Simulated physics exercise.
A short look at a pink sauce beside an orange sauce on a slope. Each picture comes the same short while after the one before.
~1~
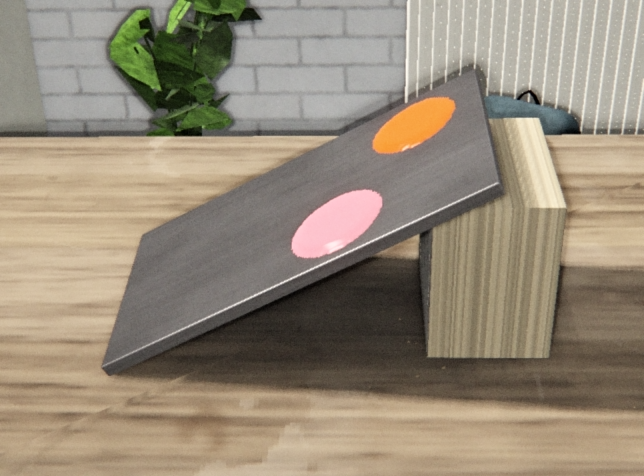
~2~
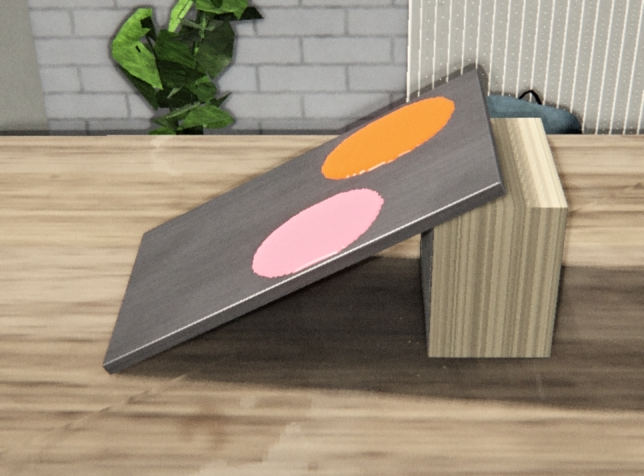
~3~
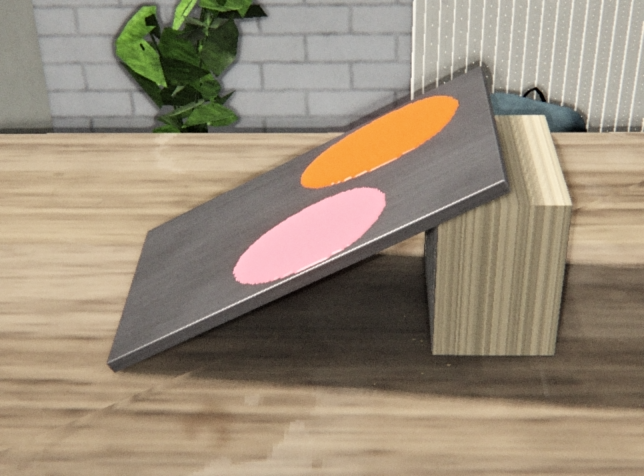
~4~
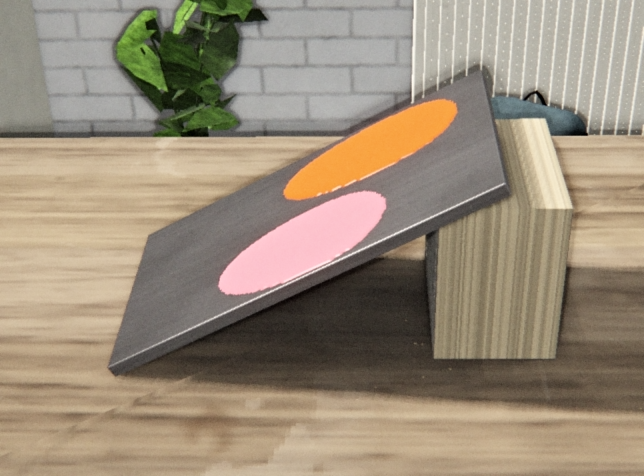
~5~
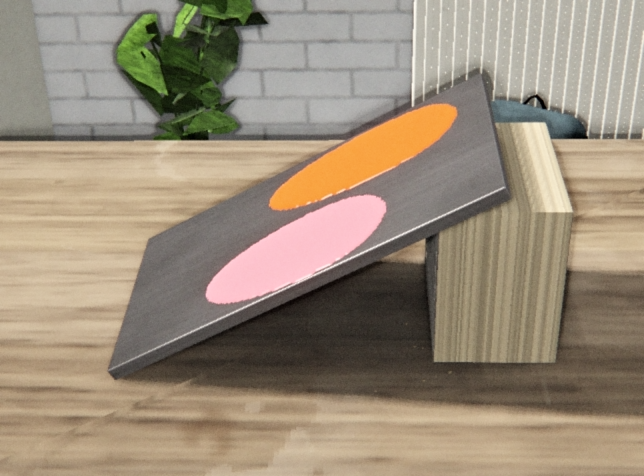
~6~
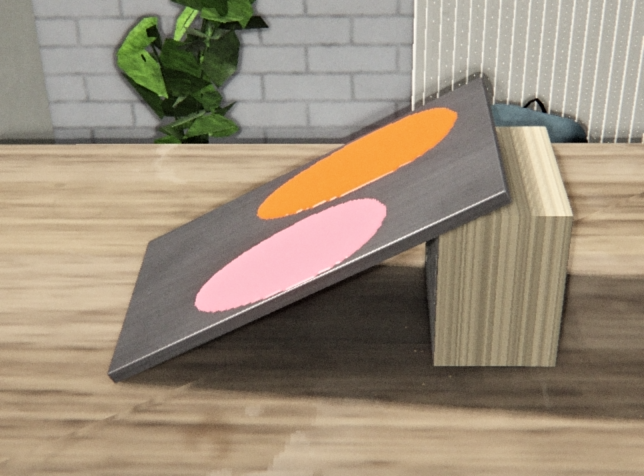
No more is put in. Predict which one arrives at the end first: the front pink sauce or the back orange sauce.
The winner is going to be the one that isn't at the rear.
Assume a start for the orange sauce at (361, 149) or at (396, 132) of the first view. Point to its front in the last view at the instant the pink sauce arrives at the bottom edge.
Its tip is at (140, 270) in the first case and at (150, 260) in the second.
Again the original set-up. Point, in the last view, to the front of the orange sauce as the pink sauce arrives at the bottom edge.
My best guess for the front is close to (178, 250).
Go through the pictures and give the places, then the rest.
In the first picture, tip of the pink sauce half way down; tip of the orange sauce (381, 139) a quarter of the way down.
In the second picture, tip of the pink sauce (262, 256) half way down; tip of the orange sauce half way down.
In the third picture, tip of the pink sauce three quarters of the way down; tip of the orange sauce (311, 173) half way down.
In the fourth picture, tip of the pink sauce (227, 277) three quarters of the way down; tip of the orange sauce half way down.
In the fifth picture, tip of the pink sauce three quarters of the way down; tip of the orange sauce (279, 197) half way down.
In the sixth picture, tip of the pink sauce (206, 294) three quarters of the way down; tip of the orange sauce three quarters of the way down.
A moment on, the pink sauce is close to the edge; the orange sauce is three quarters of the way down.
When it is over, the pink sauce is at the low edge; the orange sauce is close to the edge.
